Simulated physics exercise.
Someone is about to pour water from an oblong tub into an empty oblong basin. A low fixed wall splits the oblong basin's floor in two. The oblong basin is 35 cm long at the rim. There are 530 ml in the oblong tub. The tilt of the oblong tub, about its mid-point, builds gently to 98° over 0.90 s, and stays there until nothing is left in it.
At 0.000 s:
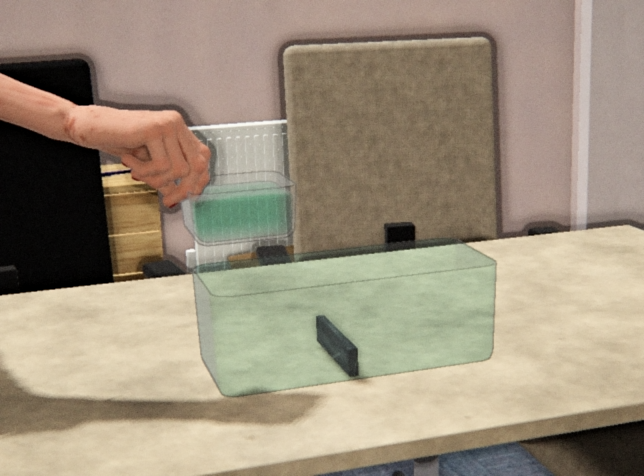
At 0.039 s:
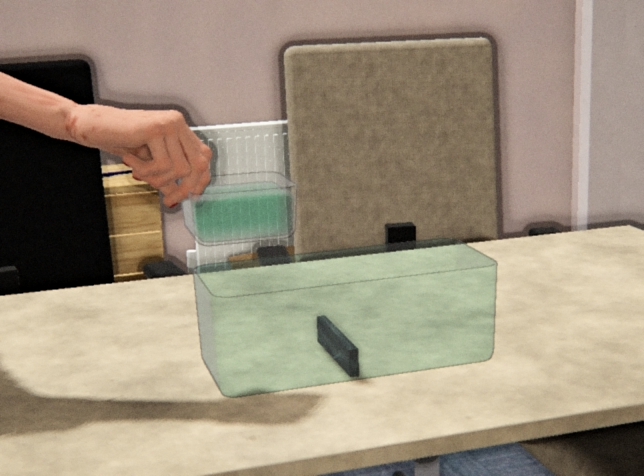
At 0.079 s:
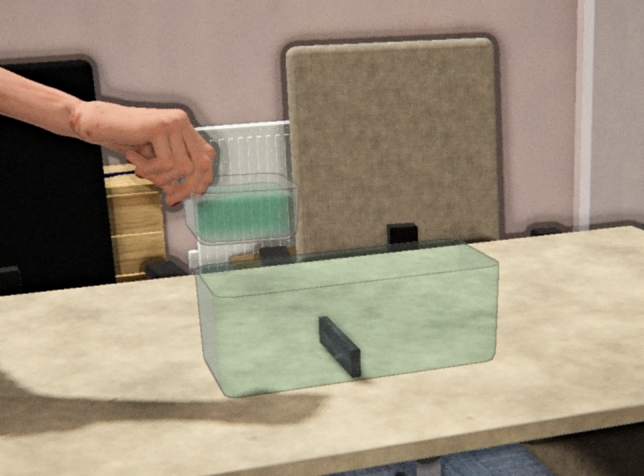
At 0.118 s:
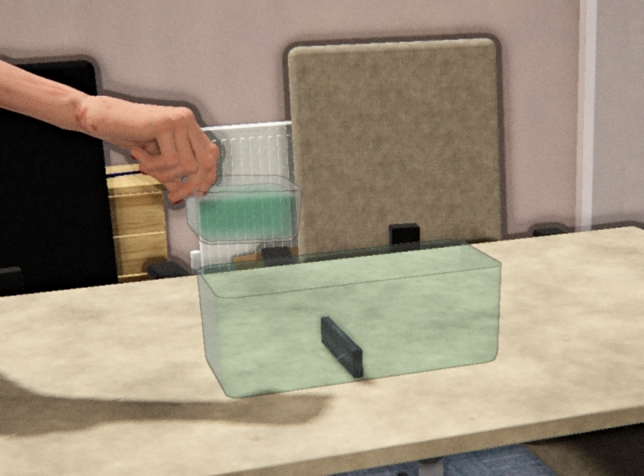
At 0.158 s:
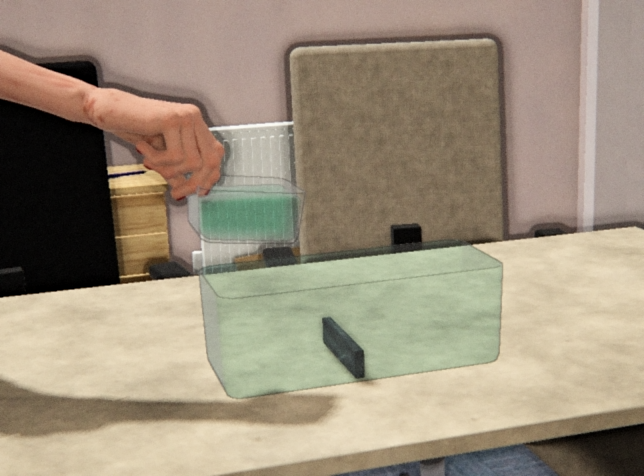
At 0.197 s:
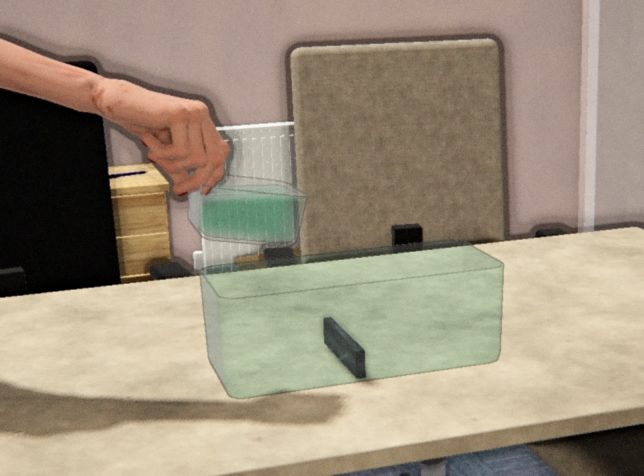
A hand holding a small clear tub of green liquid above a larger pale green basin, tilting it slightly down to the right.
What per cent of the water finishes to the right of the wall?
The far part has some 61 per cent.
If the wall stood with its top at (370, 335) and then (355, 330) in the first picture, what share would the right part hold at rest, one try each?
First 10, then 20 per cent.
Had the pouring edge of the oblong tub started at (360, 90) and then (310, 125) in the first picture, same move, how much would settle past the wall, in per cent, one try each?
First 90, then 80 per cent.
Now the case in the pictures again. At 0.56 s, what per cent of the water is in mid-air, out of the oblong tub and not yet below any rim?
About 30 per cent.
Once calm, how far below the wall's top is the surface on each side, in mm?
Left about 26 mm, right about 22 mm.
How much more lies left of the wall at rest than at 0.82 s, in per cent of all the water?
Near 10 in a hundred.
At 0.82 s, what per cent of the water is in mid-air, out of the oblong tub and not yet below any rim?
About 3 per cent.
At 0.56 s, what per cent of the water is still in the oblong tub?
Near 46 in a hundred.
Then, 0.56 s in, the tilt is 67° and 46 per cent is still to pour, 6 is left of the wall and 17 right of it.
Then, 0.82 s in, the tilt is 96° and 9 per cent is still to pour, 28 is left of the wall and 61 right of it.
Then, 1.10 s in, the tilt is 98° and 1 per cent is still to pour, 37 is left of the wall and 61 right of it.
Then, 1.40 s in, the tilt is 98° and 0 per cent is still to pour, 38 is left of the wall and 61 right of it.
Finally, 38 per cent lies left of the wall, 61 right of it and 0 outside.
